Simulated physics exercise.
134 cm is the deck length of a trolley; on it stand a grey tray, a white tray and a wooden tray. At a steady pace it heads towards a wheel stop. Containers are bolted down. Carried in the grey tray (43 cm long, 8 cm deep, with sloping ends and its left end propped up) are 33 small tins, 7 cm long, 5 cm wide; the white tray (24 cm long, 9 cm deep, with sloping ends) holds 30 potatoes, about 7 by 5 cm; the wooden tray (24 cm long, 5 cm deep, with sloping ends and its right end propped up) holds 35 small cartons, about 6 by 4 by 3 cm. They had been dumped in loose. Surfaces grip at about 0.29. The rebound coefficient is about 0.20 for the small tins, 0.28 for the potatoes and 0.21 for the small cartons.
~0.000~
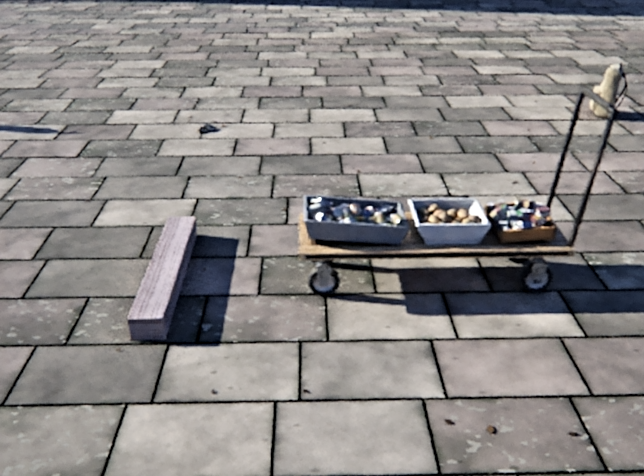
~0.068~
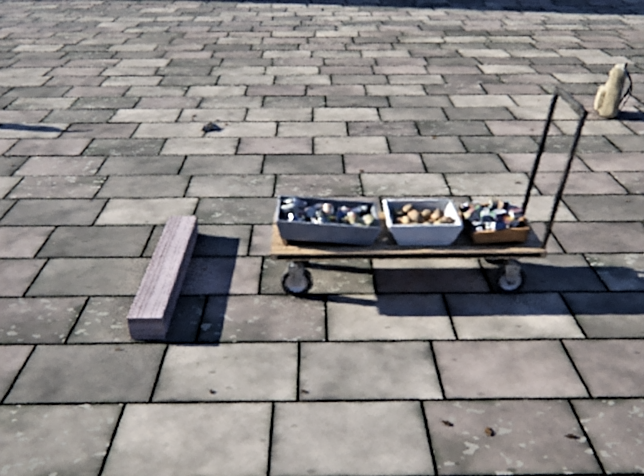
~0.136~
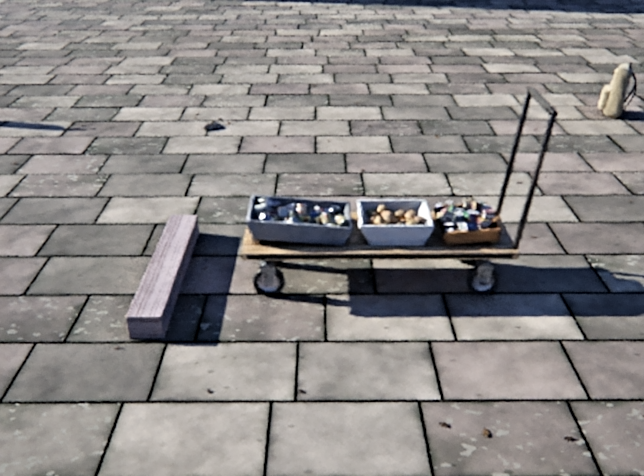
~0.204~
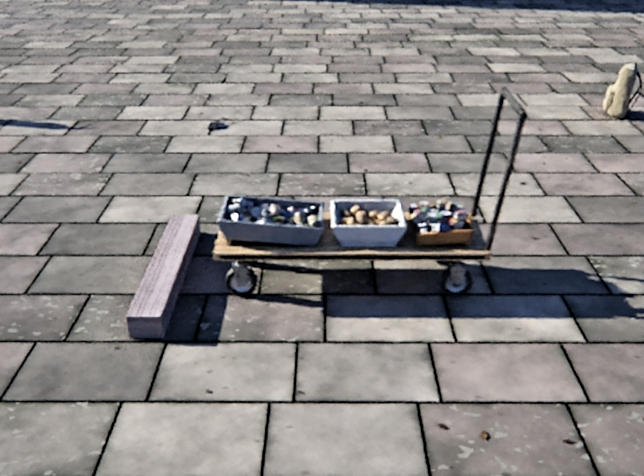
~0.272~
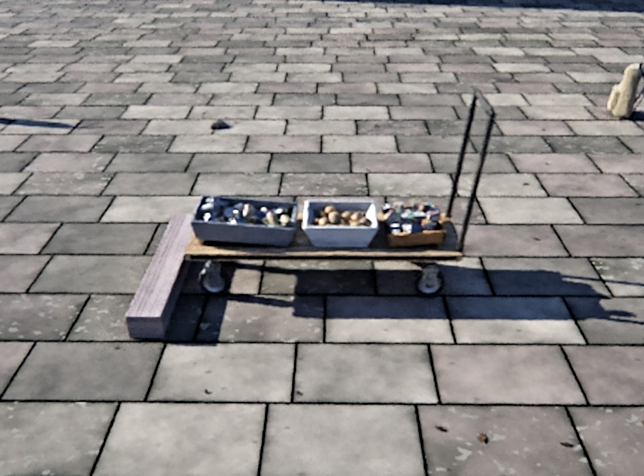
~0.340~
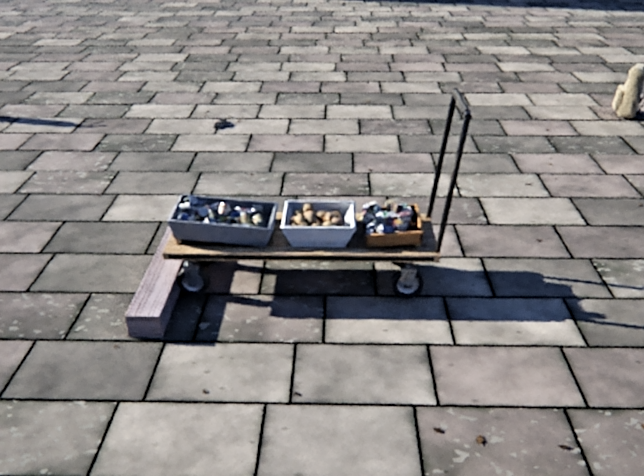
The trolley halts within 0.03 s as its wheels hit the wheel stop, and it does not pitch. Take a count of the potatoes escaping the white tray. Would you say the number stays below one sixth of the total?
Yes, it stays below one sixth.
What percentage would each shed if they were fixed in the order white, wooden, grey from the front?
Grey tray 0 %, white tray 0 %, wooden tray 30 %.
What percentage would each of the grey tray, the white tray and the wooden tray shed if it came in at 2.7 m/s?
In that case the grey tray sheds 20 per cent of its load, the white tray 20 per cent, and the wooden tray 30 per cent.
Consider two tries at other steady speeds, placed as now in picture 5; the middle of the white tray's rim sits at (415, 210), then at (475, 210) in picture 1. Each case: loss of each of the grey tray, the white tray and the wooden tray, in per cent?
Try by try, the grey tray would lose 0 then 10 per cent, the white tray 0 then 20 per cent, and the wooden tray 20 then 30 per cent.
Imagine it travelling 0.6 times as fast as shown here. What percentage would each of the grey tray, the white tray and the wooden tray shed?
Grey tray 0, white tray 0, wooden tray 20 per cent.
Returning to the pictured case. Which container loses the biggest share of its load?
The wooden tray is the one.
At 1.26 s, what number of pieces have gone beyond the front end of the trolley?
About 1.
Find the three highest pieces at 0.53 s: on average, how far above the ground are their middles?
Around 46 centimetres.
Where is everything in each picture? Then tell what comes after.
In the first frame (places track the rim corner closest to us here; the camera moves round a little), white tray (419, 225); wooden tray (554, 226); 66 cm to go; all still inside.
The second frame shows white tray (391, 225); wooden tray (527, 228); 52 cm to go.
The third frame shows white tray (362, 226); wooden tray (499, 228); 38 cm to go.
The fourth frame shows white tray (334, 226); wooden tray (471, 230); 25 cm to go.
The fifth frame shows white tray (306, 227); wooden tray (443, 231); 11 cm to go.
The sixth frame shows white tray (283, 227); wooden tray (421, 231); stopping; all still inside.
After 0.41 s, the grey tray has all 33, the white tray has all 30 and the wooden tray is down by 2 of 35.
After 0.53 s, the grey tray has all 33, the white tray is down by 1 of 30 and the wooden tray is down by 7 of 35.
After 0.76 s, the grey tray is down by 1 of 33, the white tray is down by 2 of 30 and the wooden tray is down by 11 of 35.
Outcome (at 1.26 s), the grey tray is down by 1 of 33, the white tray is down by 2 of 30 and the wooden tray is down by 11 of 35. Asked share, 2 of 30, 7 per cent.
